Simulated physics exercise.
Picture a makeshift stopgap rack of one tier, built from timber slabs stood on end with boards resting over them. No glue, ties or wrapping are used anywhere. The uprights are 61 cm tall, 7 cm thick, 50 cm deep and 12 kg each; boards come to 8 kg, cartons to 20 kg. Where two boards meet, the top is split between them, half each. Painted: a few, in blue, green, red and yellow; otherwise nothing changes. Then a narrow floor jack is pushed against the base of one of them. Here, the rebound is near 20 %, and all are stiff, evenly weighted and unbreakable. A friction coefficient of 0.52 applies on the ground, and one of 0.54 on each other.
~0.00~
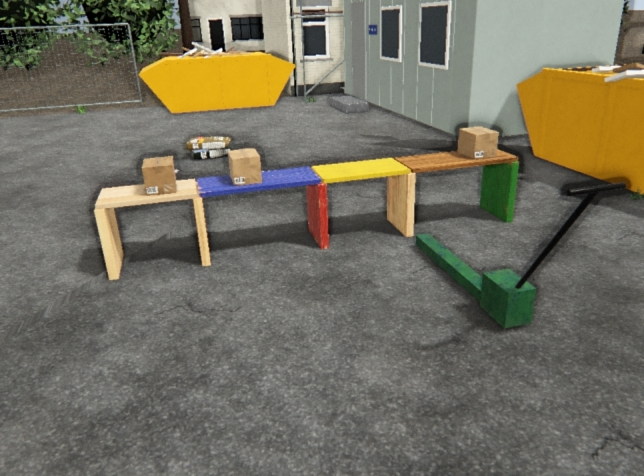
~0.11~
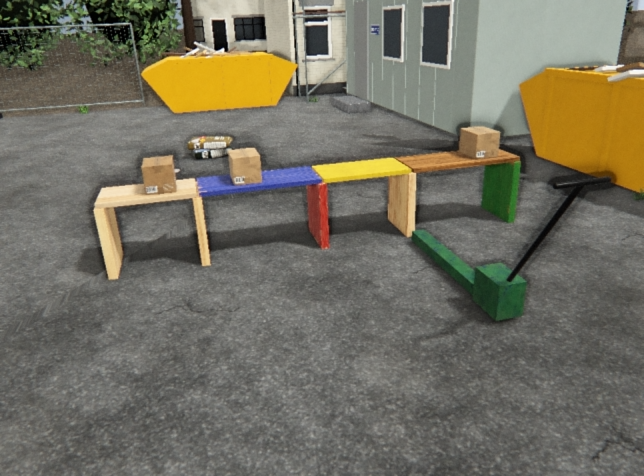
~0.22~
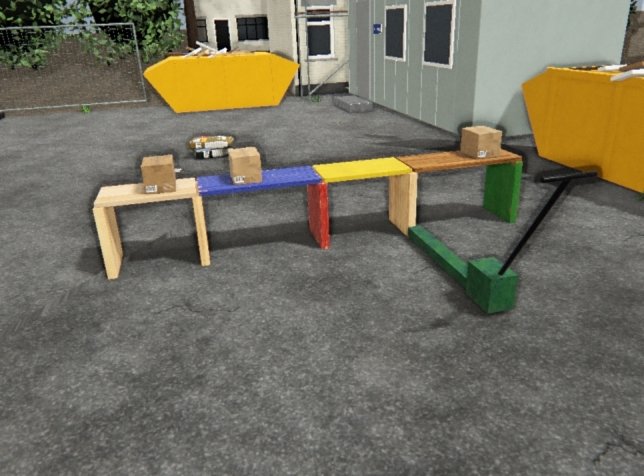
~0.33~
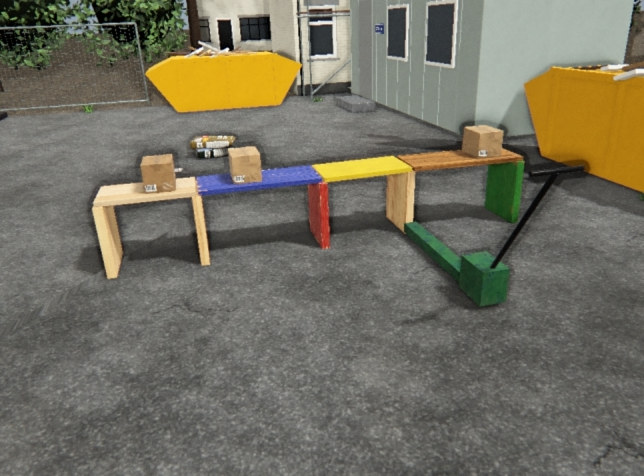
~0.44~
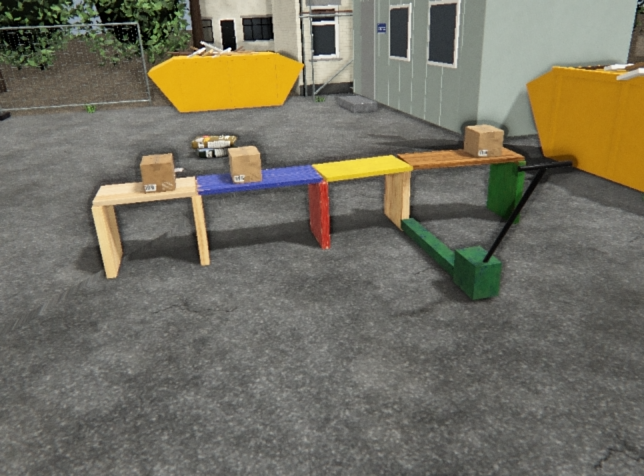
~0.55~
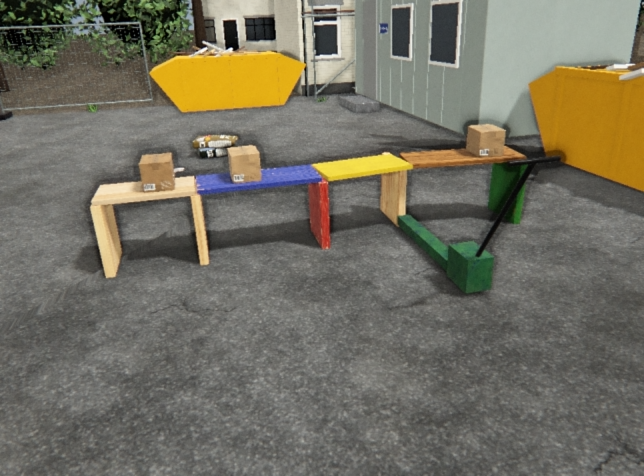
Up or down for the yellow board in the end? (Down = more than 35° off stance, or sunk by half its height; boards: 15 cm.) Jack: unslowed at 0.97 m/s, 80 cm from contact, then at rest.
Ends down.
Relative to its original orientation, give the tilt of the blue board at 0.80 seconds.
It's at some 0 degrees.
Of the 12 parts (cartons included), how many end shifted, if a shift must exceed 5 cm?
Number shifted: 5.
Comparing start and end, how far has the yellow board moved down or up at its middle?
Lower, by roughly 55 cm.
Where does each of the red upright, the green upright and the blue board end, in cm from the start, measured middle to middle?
Red 0, green 40, blue 0.
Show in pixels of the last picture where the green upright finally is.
Around (534, 210).
Around 0.80 s, 2 of the 12 pieces down; yellow board tipped 4°; green upright tipped 6°.
Around 1.08 s, 4 of the 12 pieces down; yellow board tipped 67°, 21 cm lower; green upright tipped 63°.
Finally (5.5 s), 4 of the 12 pieces down; yellow board tipped 9°, 54 cm lower; green upright on its side; red upright unmoved. Seen by the last camera, middles, yellow board near (356, 213), green upright near (534, 210).
